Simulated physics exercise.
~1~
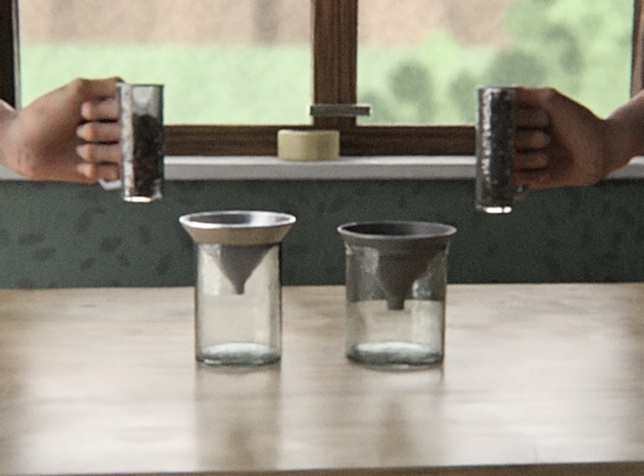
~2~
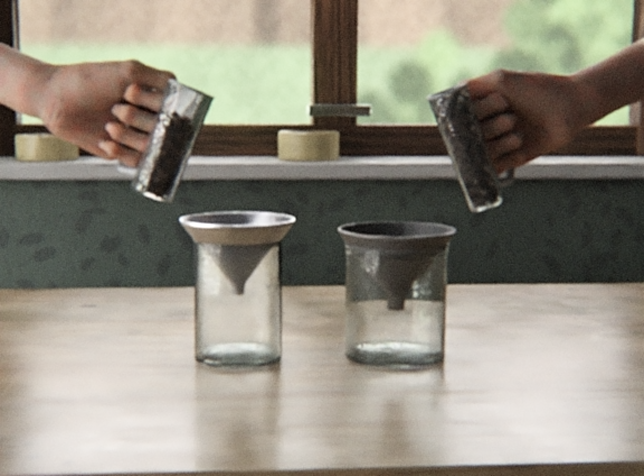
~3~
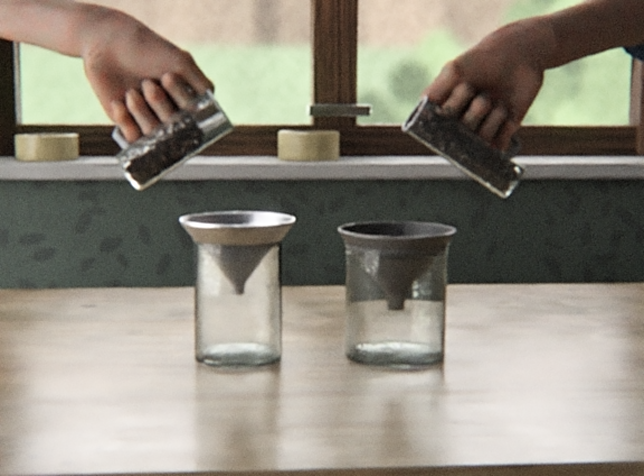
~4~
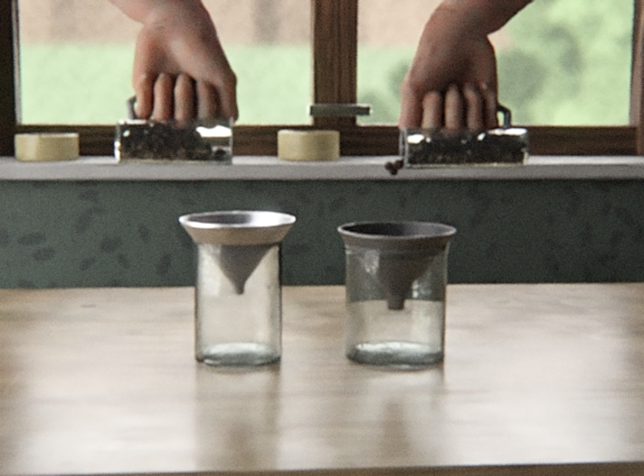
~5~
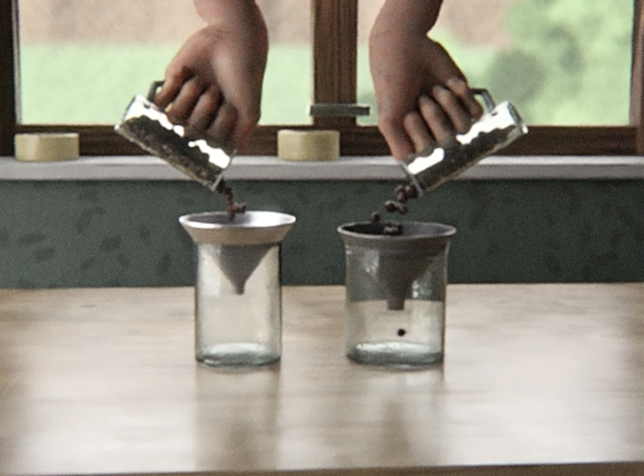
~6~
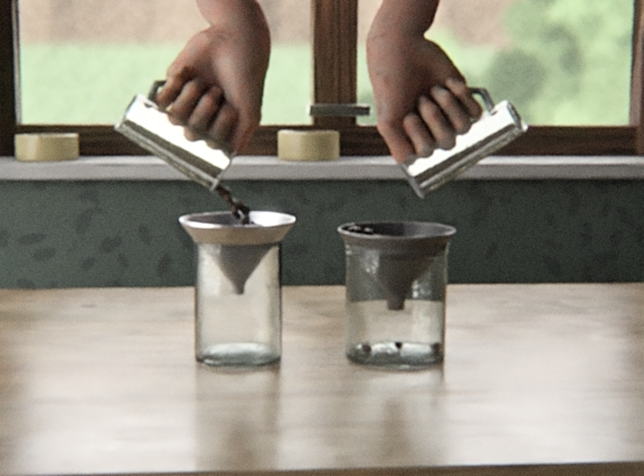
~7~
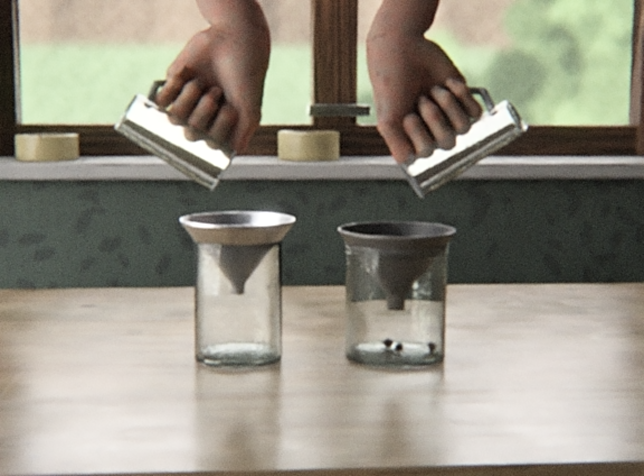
On a wooden table by a window, two hands tip glass cups of small dark pieces over funnels set in jars until both cups are empty; nothing drops into the left jar, while a few pieces lie in the right one, the rest having stuck in the funnels.
